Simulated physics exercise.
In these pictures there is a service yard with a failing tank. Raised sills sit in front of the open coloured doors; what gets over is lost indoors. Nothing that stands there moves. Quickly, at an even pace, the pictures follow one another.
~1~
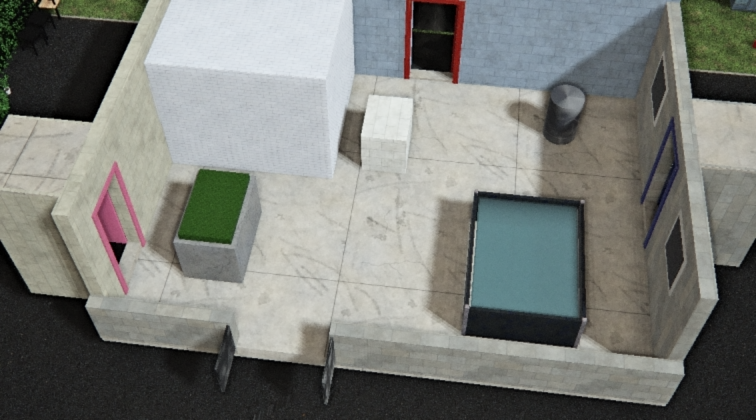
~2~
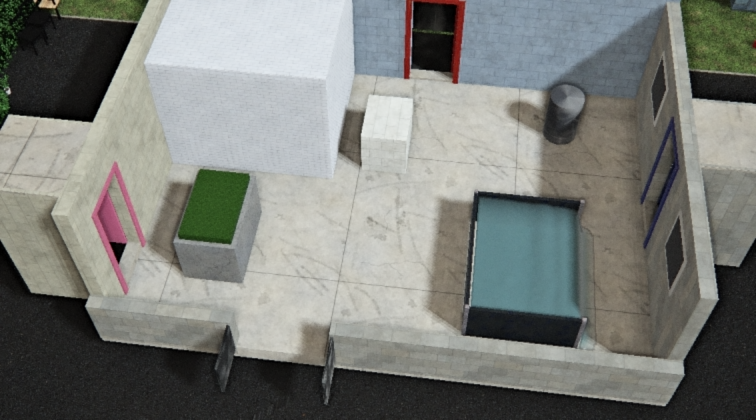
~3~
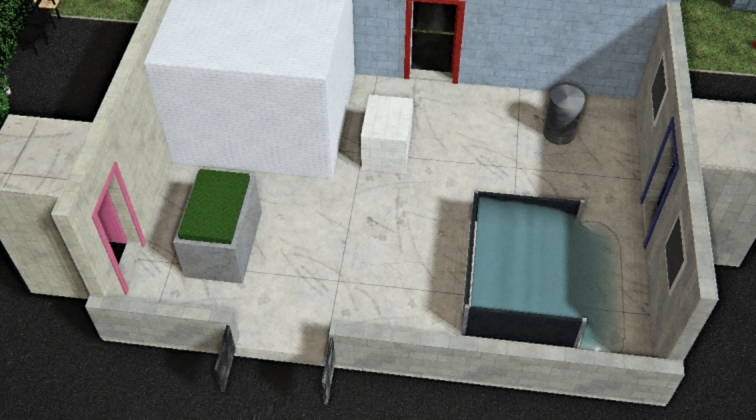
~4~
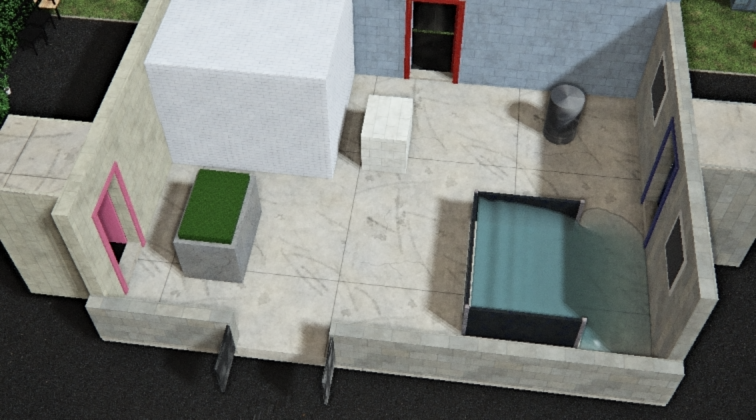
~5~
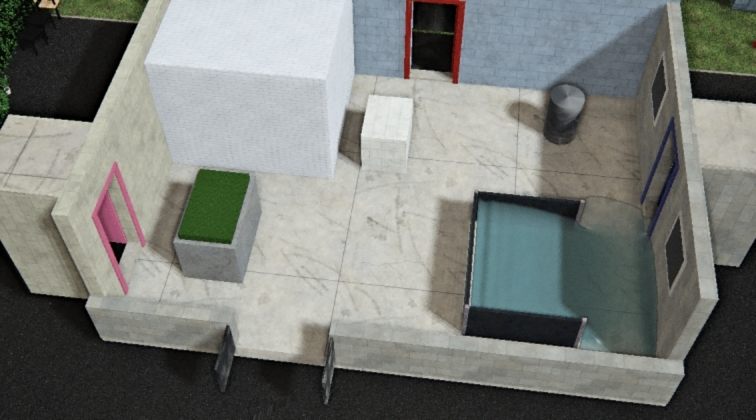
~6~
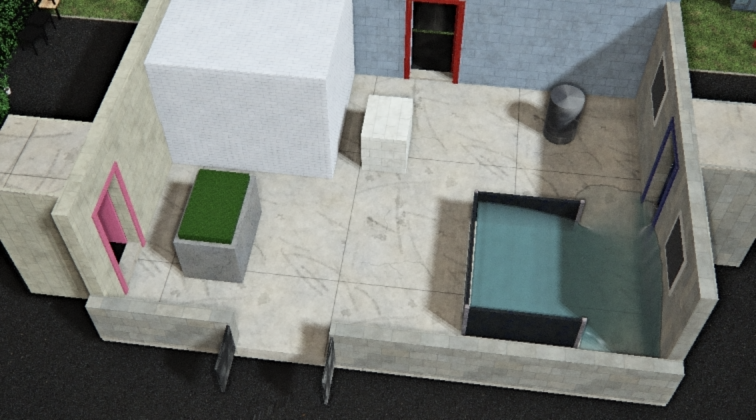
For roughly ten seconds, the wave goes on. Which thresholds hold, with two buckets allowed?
In the end the pink door will not go over two buckets, the blue door will be deluged, the red door will not go over two buckets.
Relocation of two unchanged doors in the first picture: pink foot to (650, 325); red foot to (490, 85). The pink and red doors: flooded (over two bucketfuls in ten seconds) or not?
Result - pink door crosses the line, red door does not reach it.
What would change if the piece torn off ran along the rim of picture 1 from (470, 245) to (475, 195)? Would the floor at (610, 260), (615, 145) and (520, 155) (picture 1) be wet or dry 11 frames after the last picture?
Going through them one by one, I'd say high and dry, then high and dry, then high and dry.
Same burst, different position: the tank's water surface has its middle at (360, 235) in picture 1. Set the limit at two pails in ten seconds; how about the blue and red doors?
The blue one gets too much; the red one gets too much.
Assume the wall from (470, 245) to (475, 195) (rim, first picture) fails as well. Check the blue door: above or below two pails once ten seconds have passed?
Here the blue door remains short.
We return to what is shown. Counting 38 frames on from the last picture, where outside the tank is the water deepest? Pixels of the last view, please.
Point to roughly (633, 379).
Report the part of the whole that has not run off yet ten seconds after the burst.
Estimate: Close to 94 %.
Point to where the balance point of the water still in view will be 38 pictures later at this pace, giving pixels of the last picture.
Somewhere around (495, 231) in the last view.
A moment on, water covers 15 % of the floor; the pink door not reached, the blue door over two buckets in, the red door not reached.
Next, water covers 25 % of the floor; the pink door not reached, the blue door far over two buckets in, the red door not reached.
Then, water covers 55 % of the floor; the pink door not reached, the blue door far over two buckets in, the red door wet at the sill, nothing in.
Later, water covers 80 % of the floor; the pink door under two buckets in, the blue door far over two buckets in, the red door wet at the sill, nothing in.
In the end, water covers 95 % of the floor; the pink door under two buckets in, the blue door far over two buckets in, the red door under two buckets in.
